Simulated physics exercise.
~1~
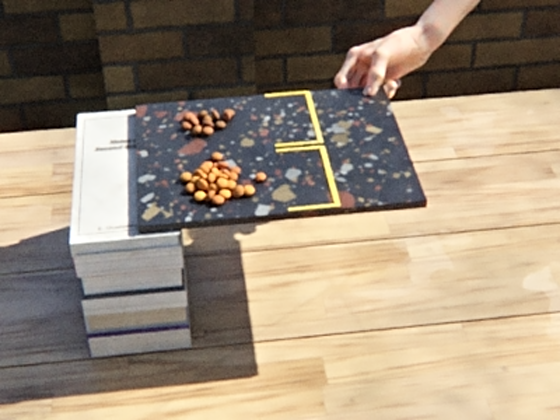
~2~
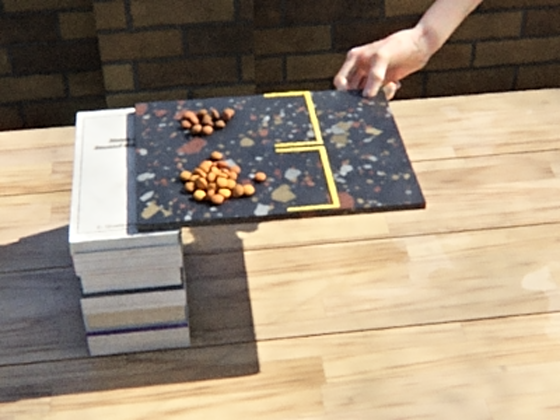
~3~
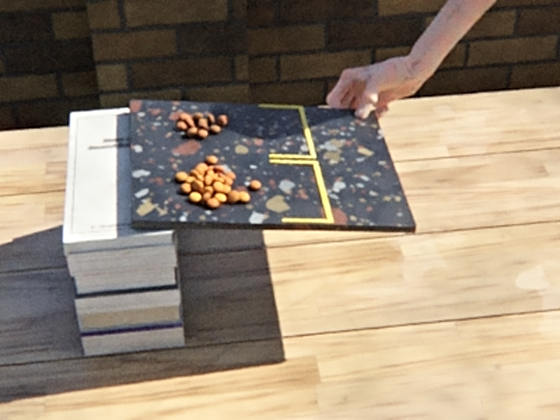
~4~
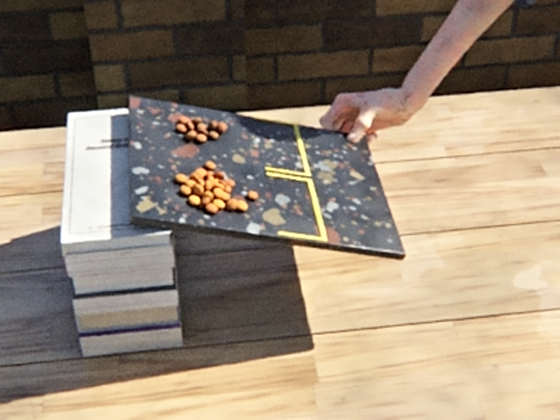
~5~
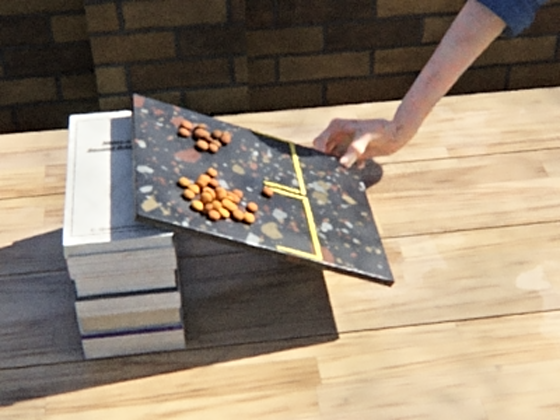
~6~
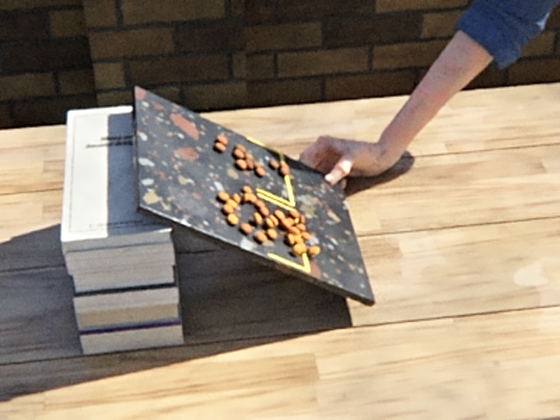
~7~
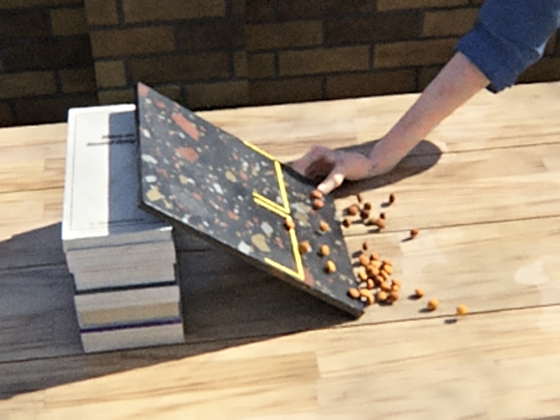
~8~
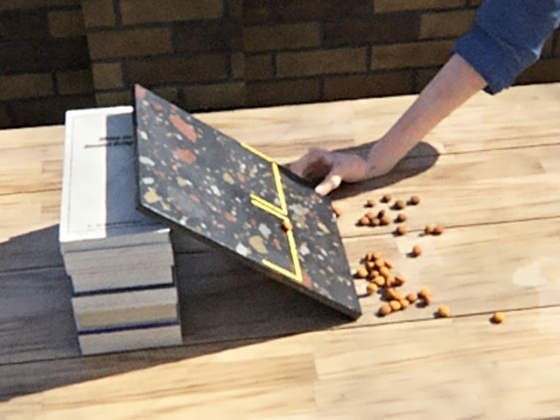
A dark speckled board resting on a stack of books is lowered at its free end by a hand, tilting until two piles of small brown nuts slide down, pass over the yellow bars and scatter across the wooden table, with one left near a bar.
